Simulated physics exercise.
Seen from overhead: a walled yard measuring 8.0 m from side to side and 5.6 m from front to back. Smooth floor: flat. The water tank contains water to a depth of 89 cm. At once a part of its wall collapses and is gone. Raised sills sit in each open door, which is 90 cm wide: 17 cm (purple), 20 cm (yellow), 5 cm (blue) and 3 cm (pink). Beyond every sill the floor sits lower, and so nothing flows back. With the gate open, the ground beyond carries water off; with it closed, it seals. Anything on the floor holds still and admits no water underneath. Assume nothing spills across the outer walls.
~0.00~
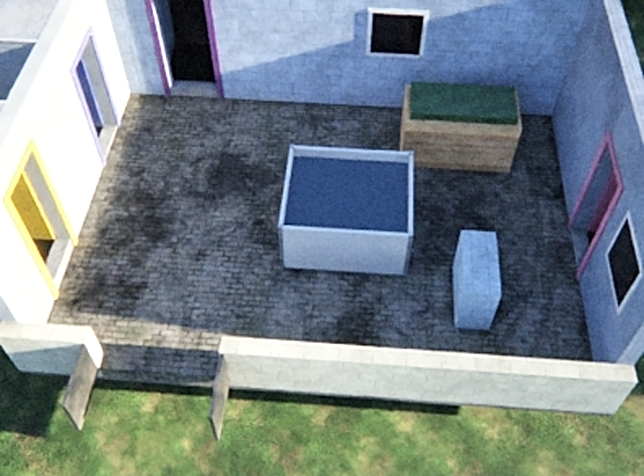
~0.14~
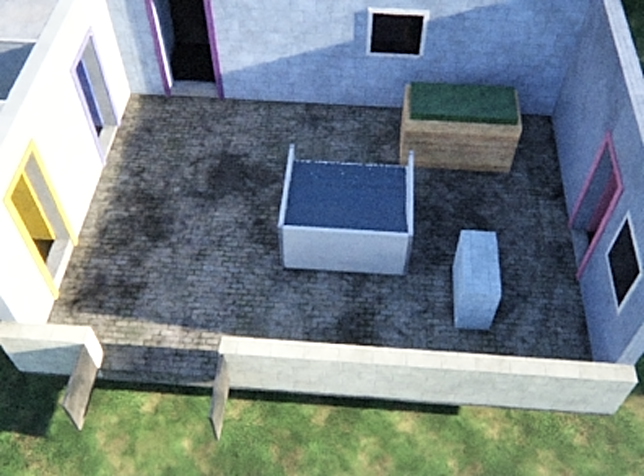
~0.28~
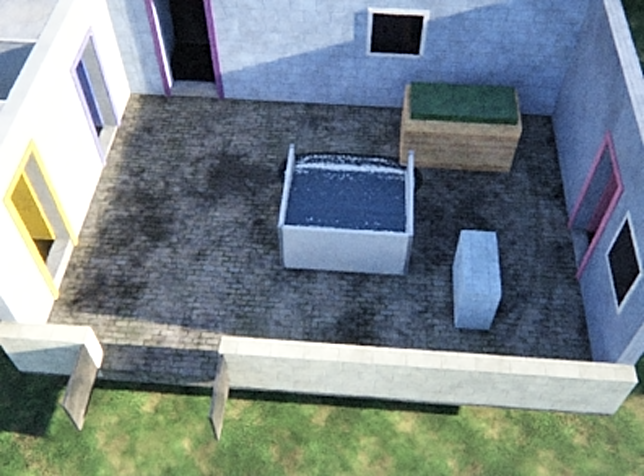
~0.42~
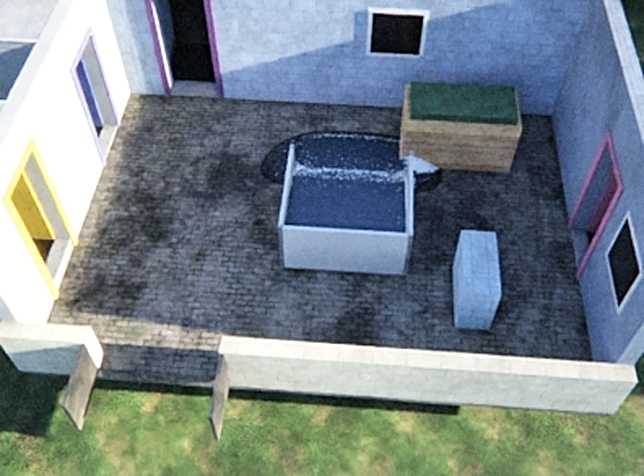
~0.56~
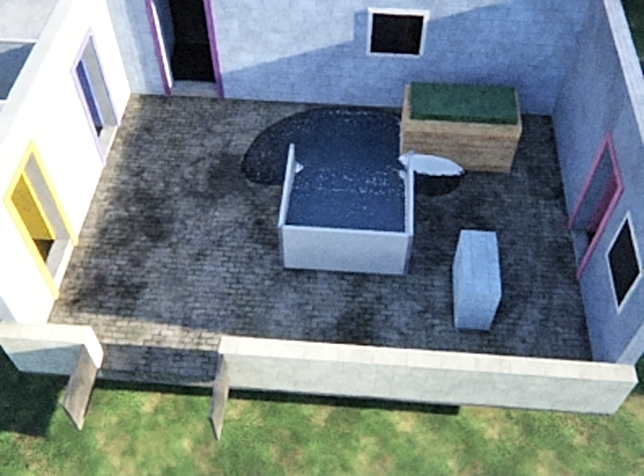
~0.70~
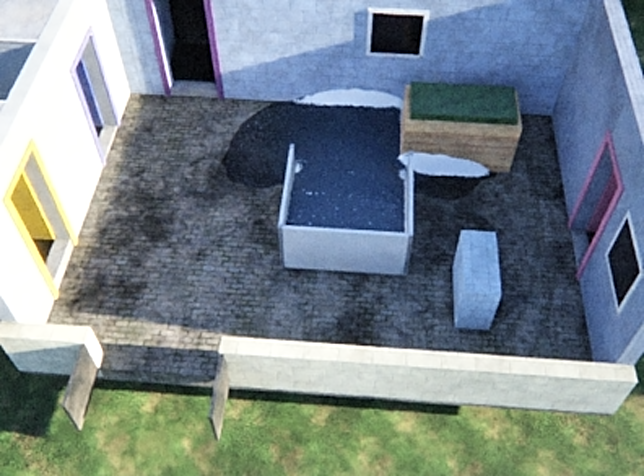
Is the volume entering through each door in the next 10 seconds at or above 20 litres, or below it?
Purple door: Below, yellow door: Below, blue door: At or above, pink door: At or above.
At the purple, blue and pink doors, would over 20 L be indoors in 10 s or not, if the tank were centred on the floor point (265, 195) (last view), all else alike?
Lab note: Purple door limit exceeded; blue door limit exceeded; pink door limit not exceeded.
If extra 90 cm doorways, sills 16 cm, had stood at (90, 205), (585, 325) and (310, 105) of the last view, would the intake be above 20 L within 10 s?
In turn: Short of it, short of it, beyond it.
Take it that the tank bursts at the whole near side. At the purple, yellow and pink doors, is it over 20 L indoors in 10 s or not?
Then: Purple short of it, yellow short of it, pink beyond it.
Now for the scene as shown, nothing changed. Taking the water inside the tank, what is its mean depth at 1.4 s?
Depth, averaged: Around 32 centimetres.
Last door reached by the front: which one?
It would be the yellow one.
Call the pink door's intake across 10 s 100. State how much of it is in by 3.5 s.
Roughly 30%.
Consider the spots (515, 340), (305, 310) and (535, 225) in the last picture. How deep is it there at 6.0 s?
Listed order: 9 / 0 / 6 cm.
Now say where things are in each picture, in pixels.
The water tank at (348, 192) is whole and still, 89 cm deep, in the first picture.
The front is at a hidden place, 1.0 m from the gap on the water tank's far side; 0.5 m2 of floor is under water; 89 cm left at the back of the water tank, in the second picture.
The front is at a hidden place, 1.2 m from the gap on the water tank's far side; 1.7 m2 of floor is under water; 82 cm left at the back of the water tank, in the third picture.
Water pours out on the water tank's far side and has run 1.6 m, to (278, 149); typically 14 cm deep outside, 77 cm at the water tank's back, in the fourth picture.
Water pours out on the water tank's far side and has run 2.1 m, to (396, 116); typically 12 cm deep outside, 73 cm at the water tank's back, in the fifth picture.
Water pours out on the water tank's far side and has run 2.6 m, to (283, 101); typically 12 cm deep outside, 66 cm at the water tank's back, in the sixth picture.
After 1.4 s water covers 25 % of the floor and is deepest (56 cm) near (374, 113); purple door 9 cm at the sill, 0 L in, yellow door not reached, blue door not reached, pink door not reached.
After 2.2 s water covers 35 % of the floor and is deepest (48 cm) near (549, 122); purple door 14 cm at the sill, 0 L in, yellow door not reached, blue door not reached, pink door 7 cm at the sill, 2 L in.
After 3.5 s water covers 55 % of the floor and is deepest (28 cm) near (528, 115); purple door 9 cm at the sill, 0 L in, yellow door 4 cm at the sill, 0 L in, blue door 20 cm at the sill, 87 L in, pink door 7 cm at the sill, 11 L in.
After 6.0 s water covers 85 % of the floor and is deepest (18 cm) near (587, 354); purple door 10 cm at the sill, 0 L in, yellow door 6 cm at the sill, 0 L in, blue door 12 cm at the sill, 201 L in, pink door 6 cm at the sill, 22 L in.
After 10.0 s water covers 100 % of the floor and is deepest (10 cm) near (296, 273); purple door 5 cm at the sill, 0 L in, yellow door 6 cm at the sill, 0 L in, blue door 5 cm at the sill, 234 L in, pink door 6 cm at the sill, 36 L in.
